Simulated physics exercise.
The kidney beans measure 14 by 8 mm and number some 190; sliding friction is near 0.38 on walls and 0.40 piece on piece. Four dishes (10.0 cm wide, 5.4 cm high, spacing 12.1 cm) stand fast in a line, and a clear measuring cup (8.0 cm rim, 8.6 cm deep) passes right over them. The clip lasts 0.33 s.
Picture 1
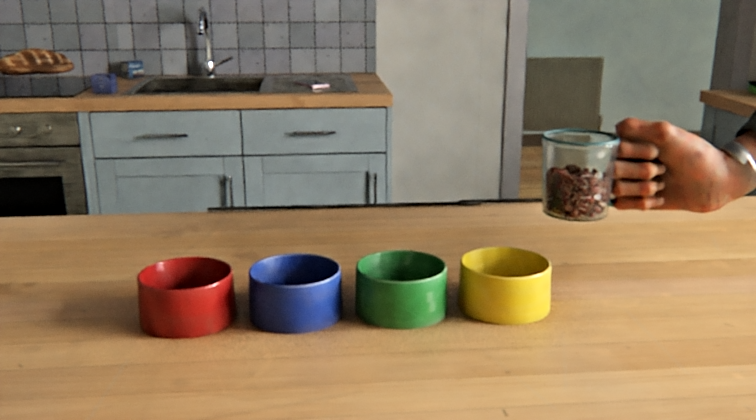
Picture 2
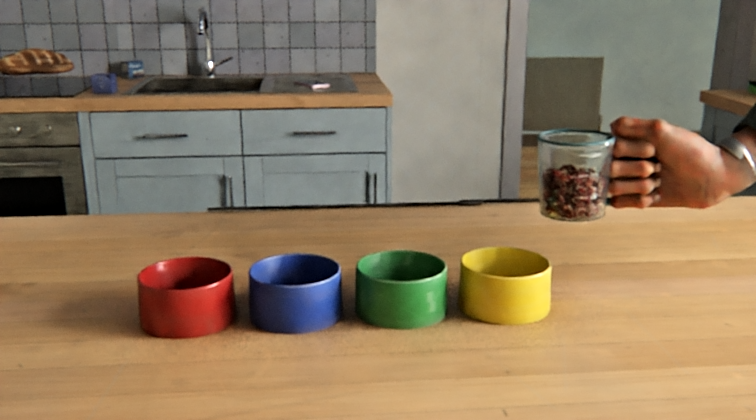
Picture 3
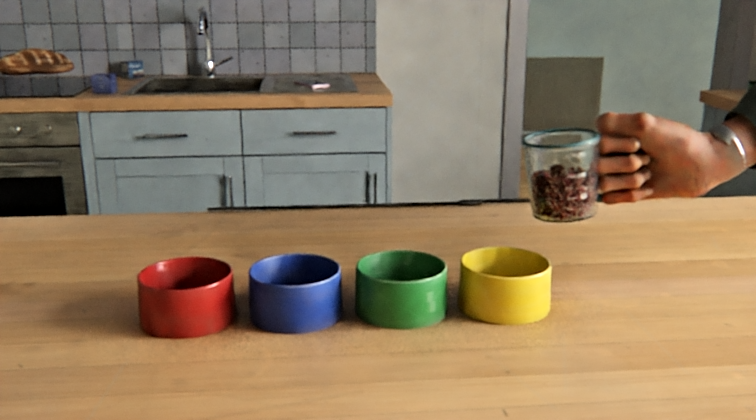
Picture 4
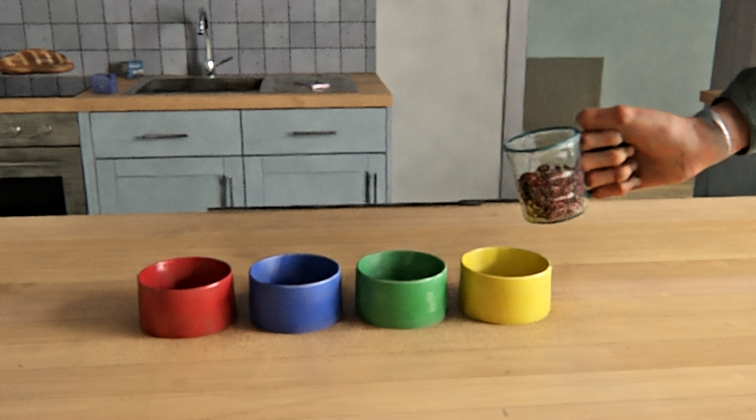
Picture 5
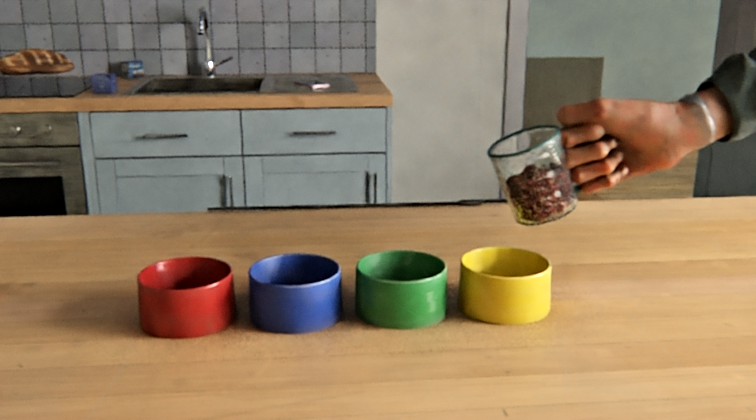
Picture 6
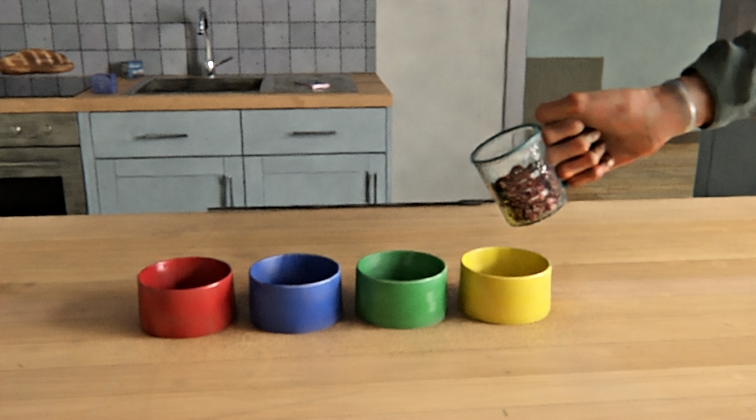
A hand held a clear measuring cup of kidney beans at the right, then moved it left and steadily tilted it over the yellow dish, while the red, blue and green dishes stayed still.
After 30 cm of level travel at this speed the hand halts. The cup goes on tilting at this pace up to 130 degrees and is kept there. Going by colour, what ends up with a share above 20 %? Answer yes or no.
Red dish: No; blue dish: Yes; green dish: No; yellow dish: No; on the counter: No.
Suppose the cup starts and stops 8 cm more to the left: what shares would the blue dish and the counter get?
In that case blue 0, counter 0.
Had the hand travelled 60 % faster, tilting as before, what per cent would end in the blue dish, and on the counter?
Then: Blue 90, counter 10.
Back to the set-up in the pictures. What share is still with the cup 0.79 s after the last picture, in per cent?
About 95 per cent.
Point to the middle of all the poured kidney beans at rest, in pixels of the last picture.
Around (285, 298).
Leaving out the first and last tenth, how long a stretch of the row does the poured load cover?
Some 6 cm.
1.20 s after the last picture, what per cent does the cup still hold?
Roughly 0 per cent.
Then, 0.47 s after the last picture, tilt 76 degrees; cup holds 100 %.
Then, 0.79 s after the last picture, tilt 110 degrees; cup holds 95 %, blue 5 %.
Then, 1.20 s after the last picture, tilt 130 degrees; cup holds 0 %, blue 95 %.
In the end, red 0 %, blue 90 %, green 0 %, yellow 0 %, counter 5 %.
